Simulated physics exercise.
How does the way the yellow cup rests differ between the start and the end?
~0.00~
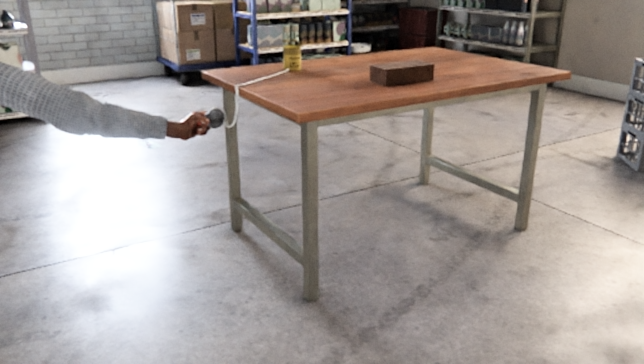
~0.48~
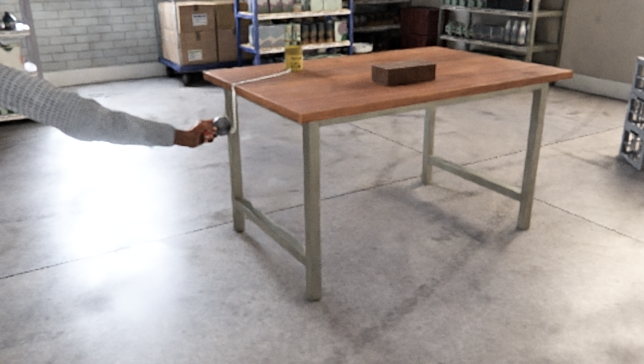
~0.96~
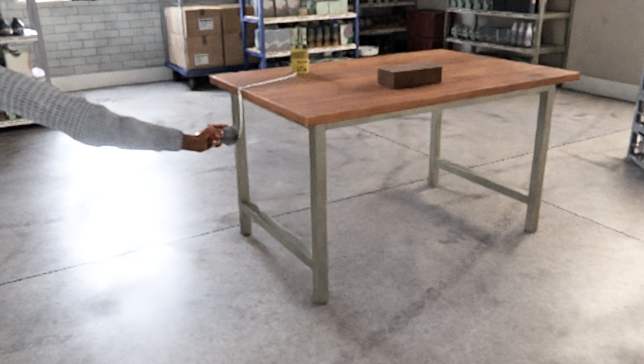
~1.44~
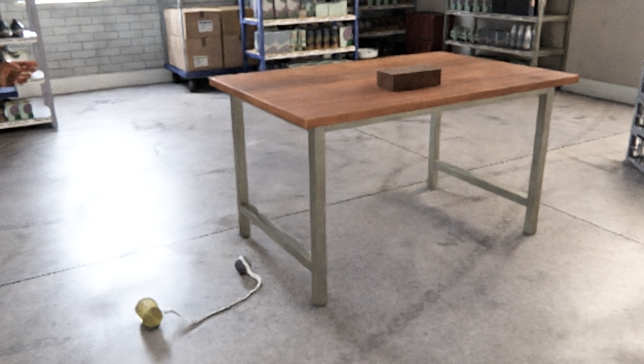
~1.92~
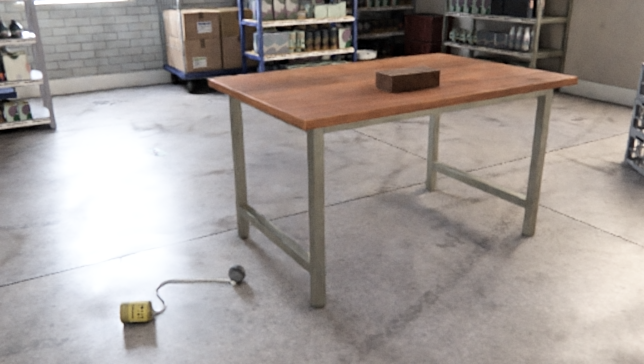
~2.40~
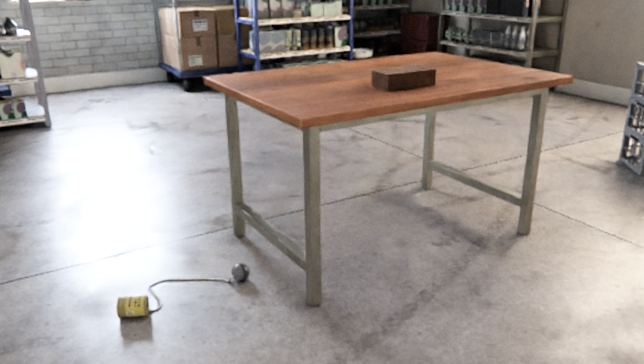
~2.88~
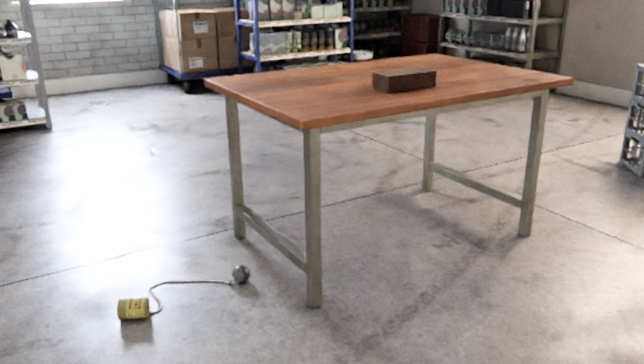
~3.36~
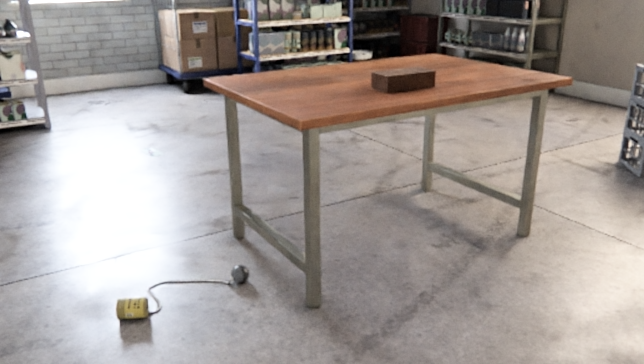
At the start the yellow cup stands upright on the table, and at the end it lies on its side on the floor.
A grey ball drops from a hand and its ribbon drags a yellow cup to the floor.
